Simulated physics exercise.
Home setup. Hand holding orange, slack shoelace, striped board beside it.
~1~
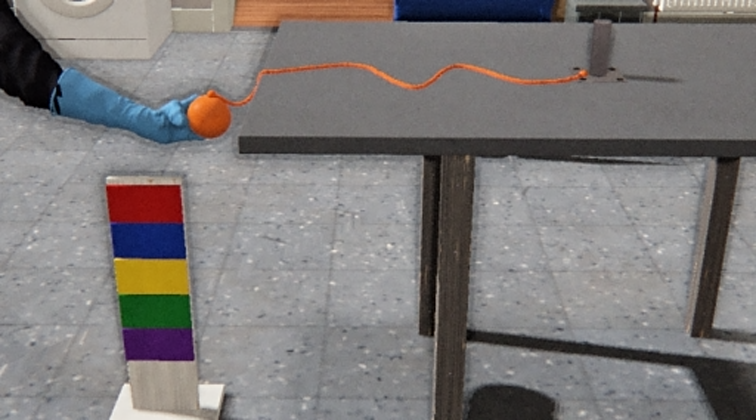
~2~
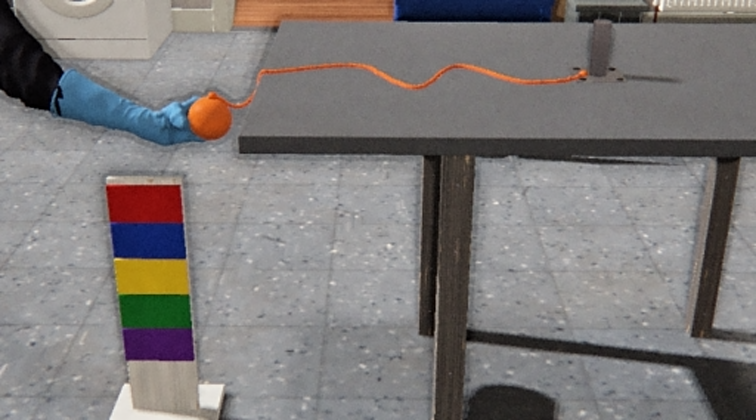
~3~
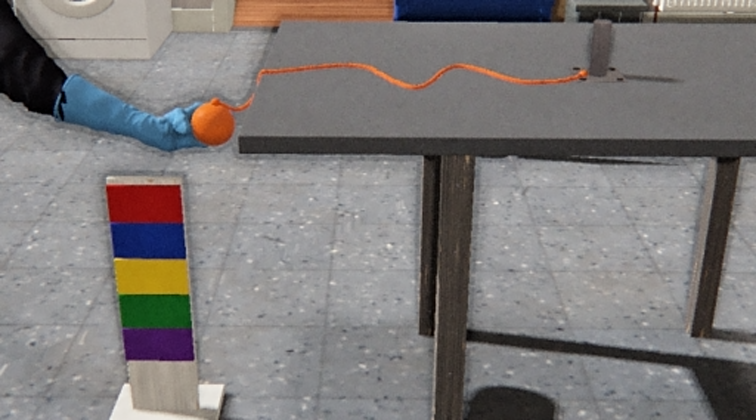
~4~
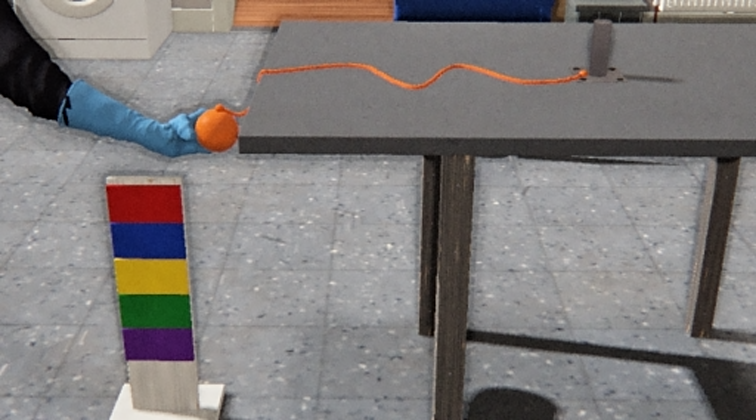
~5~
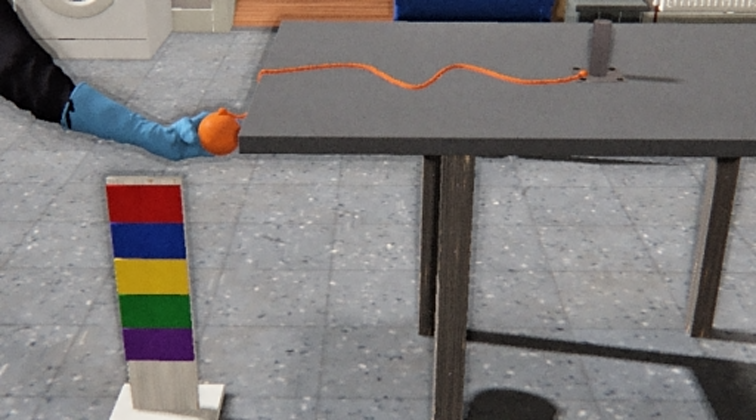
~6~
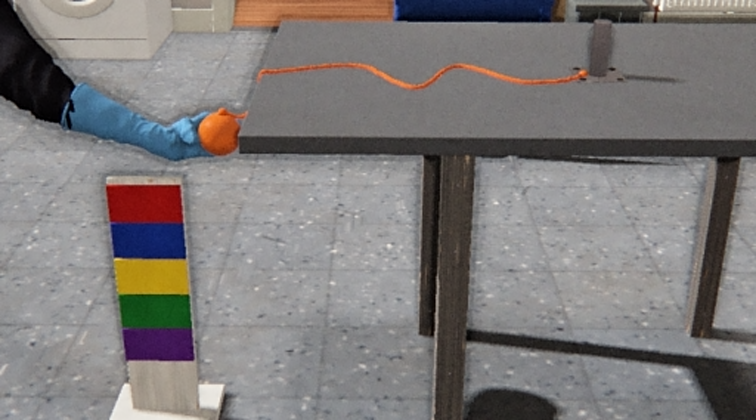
A gloved hand holds an orange ball tied to a cord and lowers it slightly beside the table.
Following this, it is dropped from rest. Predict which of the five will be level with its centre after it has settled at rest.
I predict yellow.
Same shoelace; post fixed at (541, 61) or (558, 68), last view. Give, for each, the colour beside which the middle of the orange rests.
Result 1: Green. Result 2: Green.
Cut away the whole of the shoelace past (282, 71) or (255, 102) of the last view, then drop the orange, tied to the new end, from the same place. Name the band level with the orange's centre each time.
Taking them in turn: Red; blue.
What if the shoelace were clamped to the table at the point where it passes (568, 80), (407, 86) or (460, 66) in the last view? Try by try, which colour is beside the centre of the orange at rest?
Results, in sequence: Yellow / red / blue.
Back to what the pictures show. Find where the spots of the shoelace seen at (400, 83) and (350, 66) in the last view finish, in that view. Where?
Roughly at (311, 74), and the other roughly at (261, 109).
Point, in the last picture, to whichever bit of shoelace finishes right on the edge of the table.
Look near (373, 69).
Soon after, orange near (255, 251); level with blue.
Then, orange near (285, 274); level with yellow.
At rest, orange near (268, 275); level with yellow. At yellow.
